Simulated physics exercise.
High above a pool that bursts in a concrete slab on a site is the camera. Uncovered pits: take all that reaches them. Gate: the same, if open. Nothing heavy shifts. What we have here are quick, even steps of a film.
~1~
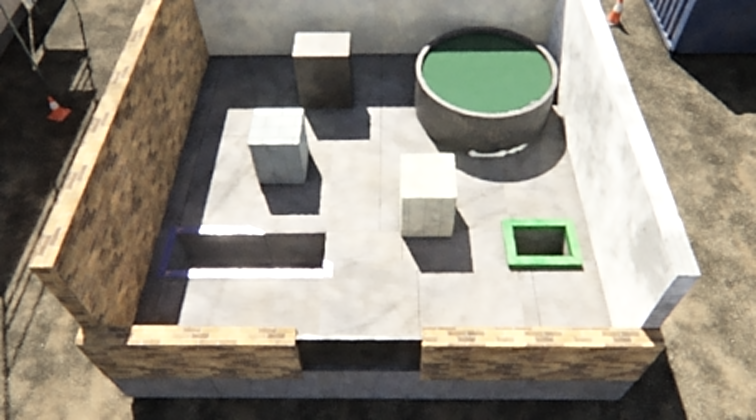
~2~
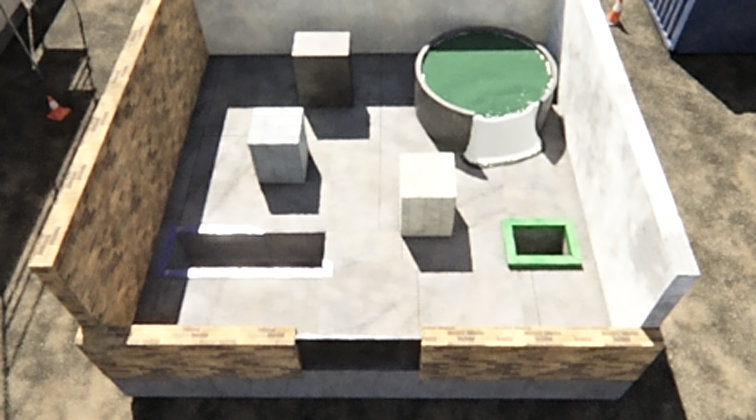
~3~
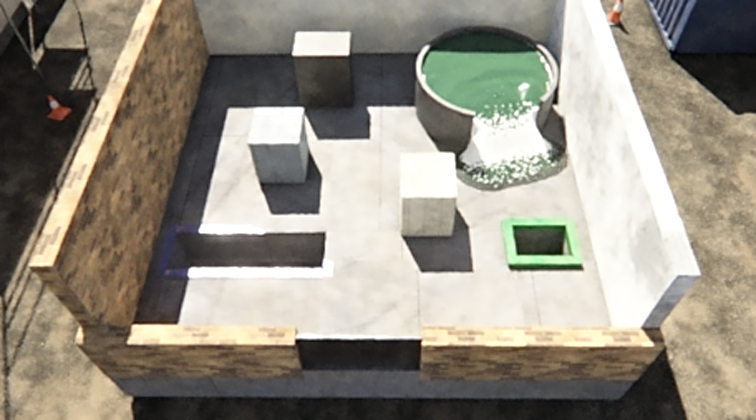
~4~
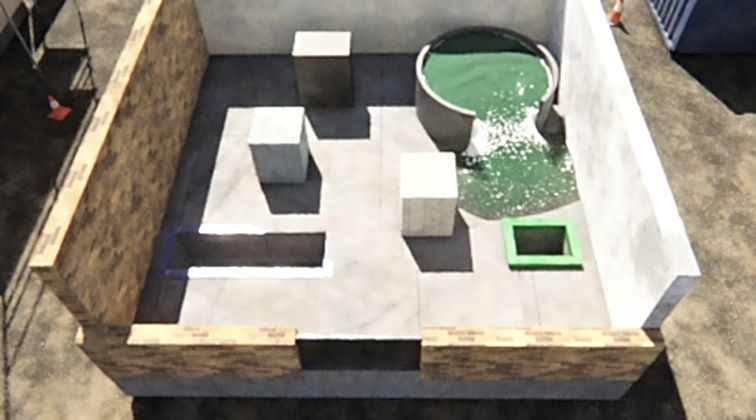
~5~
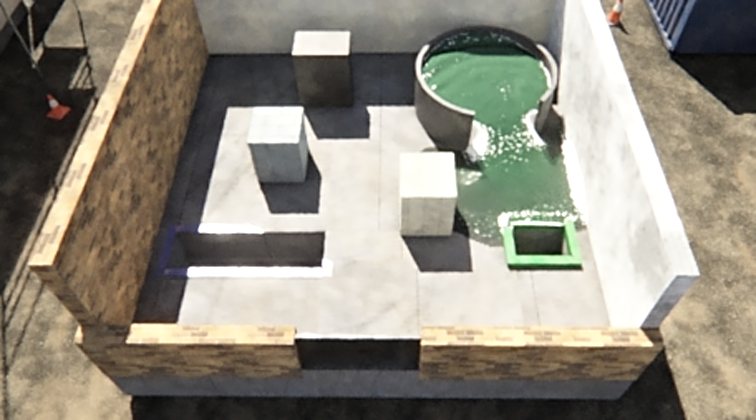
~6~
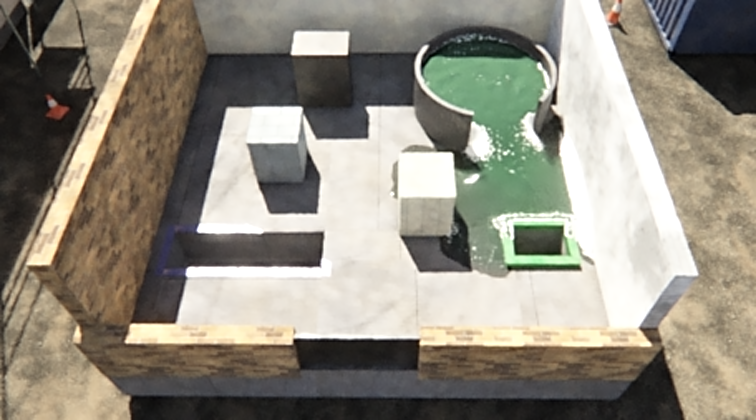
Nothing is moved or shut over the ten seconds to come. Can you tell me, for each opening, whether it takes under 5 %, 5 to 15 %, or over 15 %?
Outcome: I'd say the gate drains very little - not reaching five per cent; I'd say the blue pit drains a lot - upwards of fifteen per cent; I'd say the green pit drains a lot - upwards of fifteen per cent.
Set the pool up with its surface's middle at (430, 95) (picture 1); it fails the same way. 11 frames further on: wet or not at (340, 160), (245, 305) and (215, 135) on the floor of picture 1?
Spot 1 wetted, spot 2 unwetted, spot 3 unwetted.
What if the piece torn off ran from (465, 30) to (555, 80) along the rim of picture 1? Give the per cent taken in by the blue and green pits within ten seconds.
The blue pit gets 15 per cent and the green pit 6 per cent.
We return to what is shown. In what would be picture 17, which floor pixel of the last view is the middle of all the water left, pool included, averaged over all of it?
The water's middle lies around (491, 166).
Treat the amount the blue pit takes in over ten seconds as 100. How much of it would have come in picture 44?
About 35 per cent.
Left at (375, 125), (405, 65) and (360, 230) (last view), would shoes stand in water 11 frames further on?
Well, in turn they'd be dry underfoot, dry underfoot and dry underfoot.
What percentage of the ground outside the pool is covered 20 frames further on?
That comes to about 45 per cent.
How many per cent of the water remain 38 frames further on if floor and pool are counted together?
I reckon around 66 in a hundred.
A moment on, water covers 25 % of the floor; the gate 0 %, the blue pit 0 %, the green pit 6 %.
Next, water covers 30 % of the floor; the gate 0 %, the blue pit 0 %, the green pit 15 %.
Then, water covers 45 % of the floor; the gate 0 %, the blue pit 1 %, the green pit 22 %.
Later, water covers 55 % of the floor; the gate 0 %, the blue pit 8 %, the green pit 27 %.
In the end, water covers 75 % of the floor; the gate 0 %, the blue pit 23 %, the green pit 28 %.
